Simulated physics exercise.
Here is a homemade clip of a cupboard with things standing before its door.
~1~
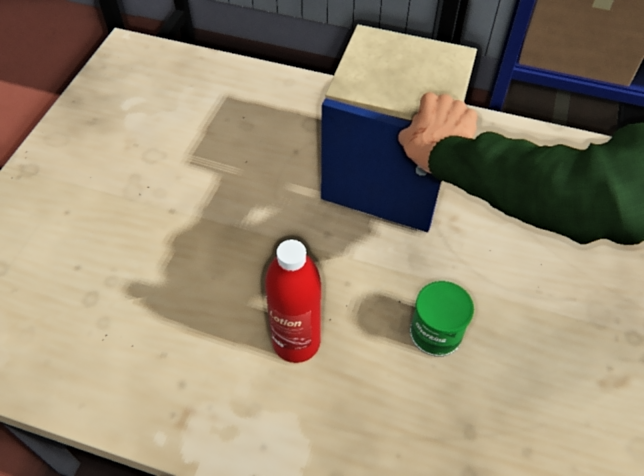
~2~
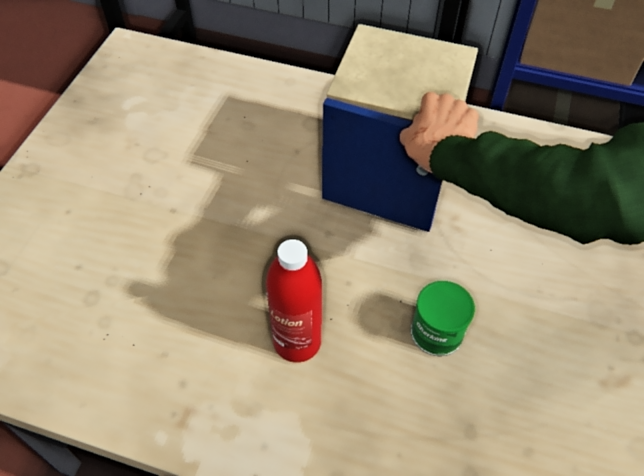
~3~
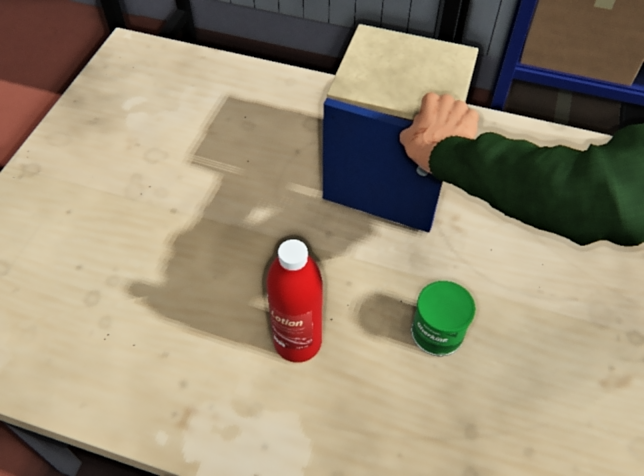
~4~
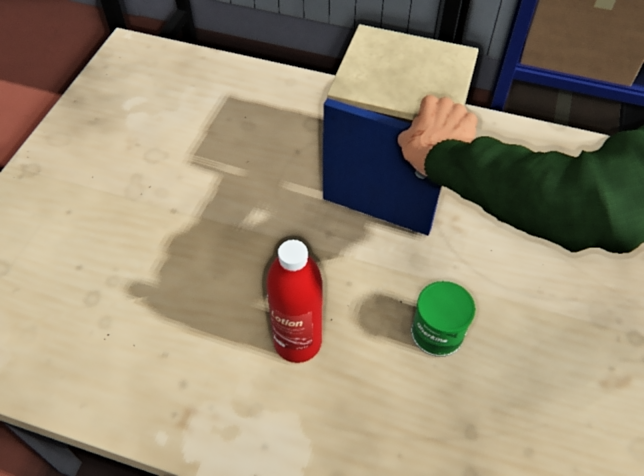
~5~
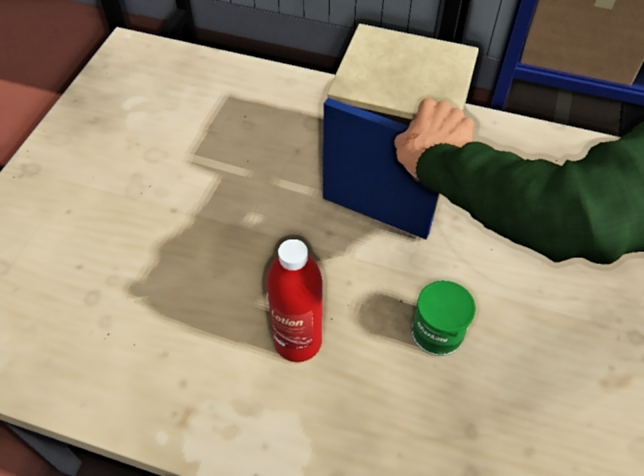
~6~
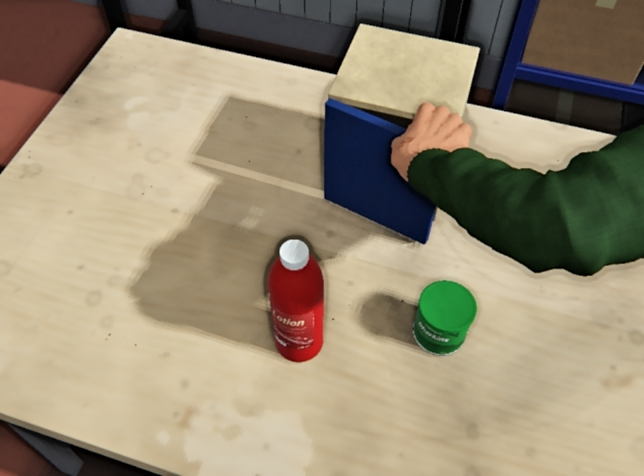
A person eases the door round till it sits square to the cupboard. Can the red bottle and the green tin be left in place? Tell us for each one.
As it turns out, the red bottle can stay put, the green tin can stay put.
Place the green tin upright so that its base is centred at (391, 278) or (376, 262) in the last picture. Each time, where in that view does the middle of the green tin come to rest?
In the first case it settles close to (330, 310), in the second close to (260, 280).
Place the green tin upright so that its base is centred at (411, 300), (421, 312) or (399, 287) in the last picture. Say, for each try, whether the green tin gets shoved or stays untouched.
Taking the spots in the order given, the green tin goes unhit; goes unhit; takes a hit.
Then, 0.58 s later than the last frame, door 38° open; red bottle at rest near (297, 301); green tin at rest near (444, 319).
Then, 1.26 s later than the last frame, door 68° open; red bottle at rest near (297, 301); green tin at rest near (444, 319).
Then, 1.84 s later than the last frame, door 90° open; red bottle at rest near (297, 301); green tin at rest near (444, 319).
When it is over, the red bottle remains where it is, near (297, 301); the green tin remains where it is, near (444, 319).
